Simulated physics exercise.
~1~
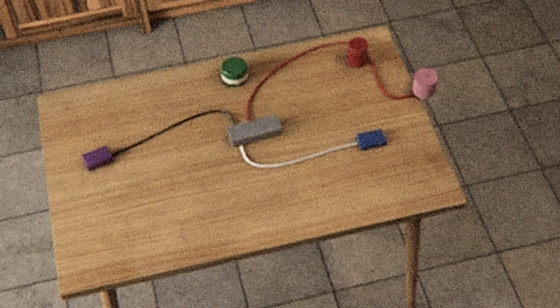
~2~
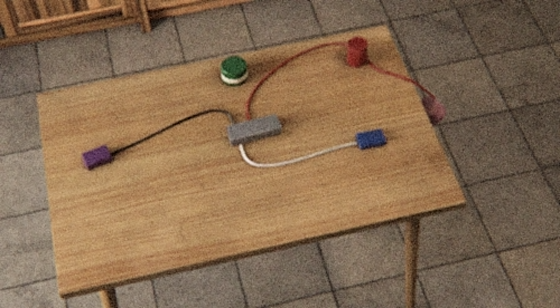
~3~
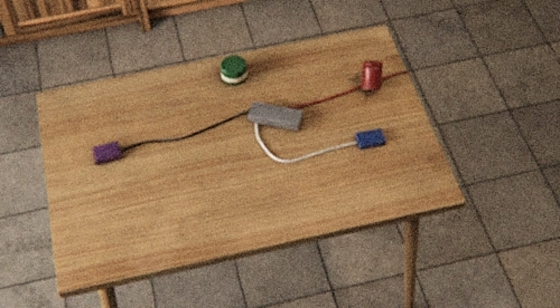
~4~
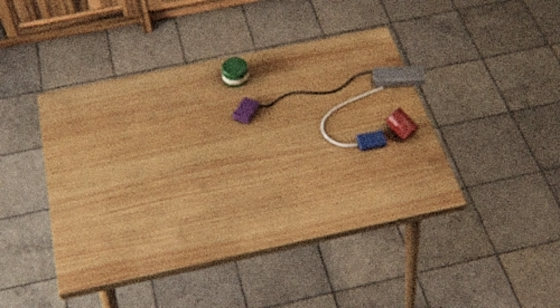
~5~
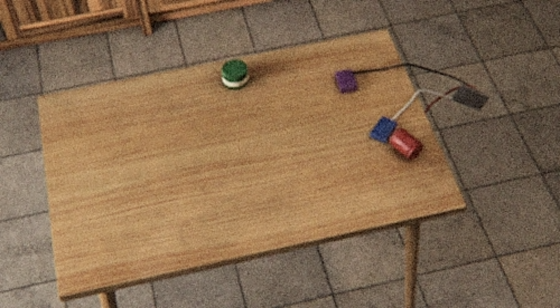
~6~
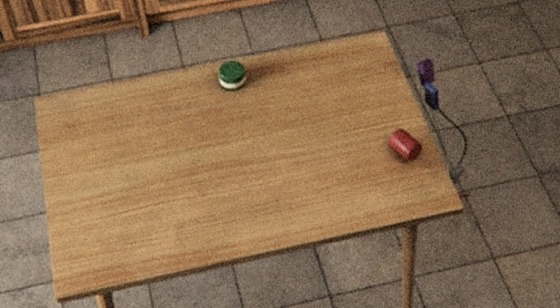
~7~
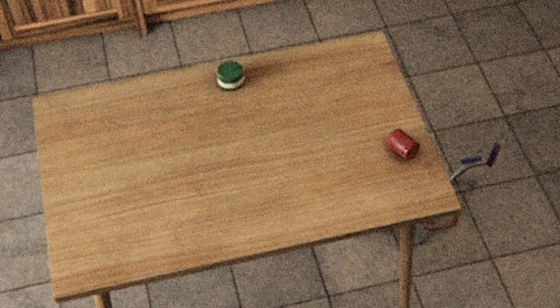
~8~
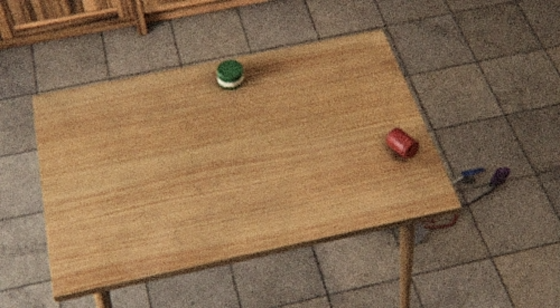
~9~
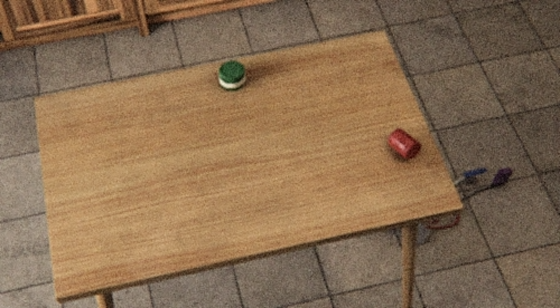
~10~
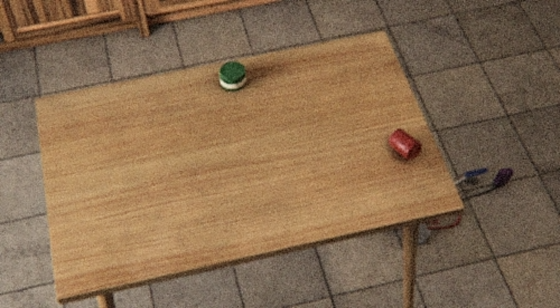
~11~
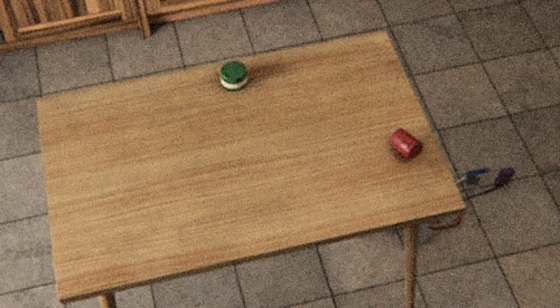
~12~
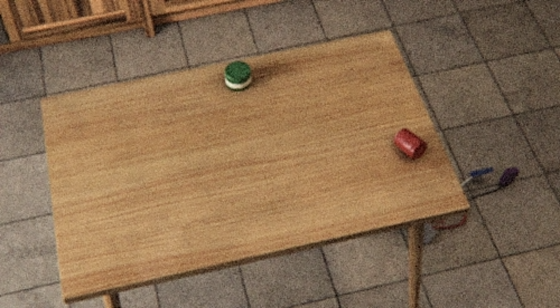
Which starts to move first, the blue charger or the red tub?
The red tub starts to move first, while the blue charger is still in its place and only shifts later.
A grey power strip lies on a wooden kitchen table, seen from above at an angle, with cables running to a purple block on the left, a blue one on the right and a pink speaker at the far right edge. A red tub and a green tin stand toward the back. The speaker drops off the edge, and the strip slides right after it, while the red tub is knocked onto its side. The strip goes over, followed by the purple and blue blocks. They come to rest beyond the right edge, leaving the tipped tub and the unmoved tin on the table.
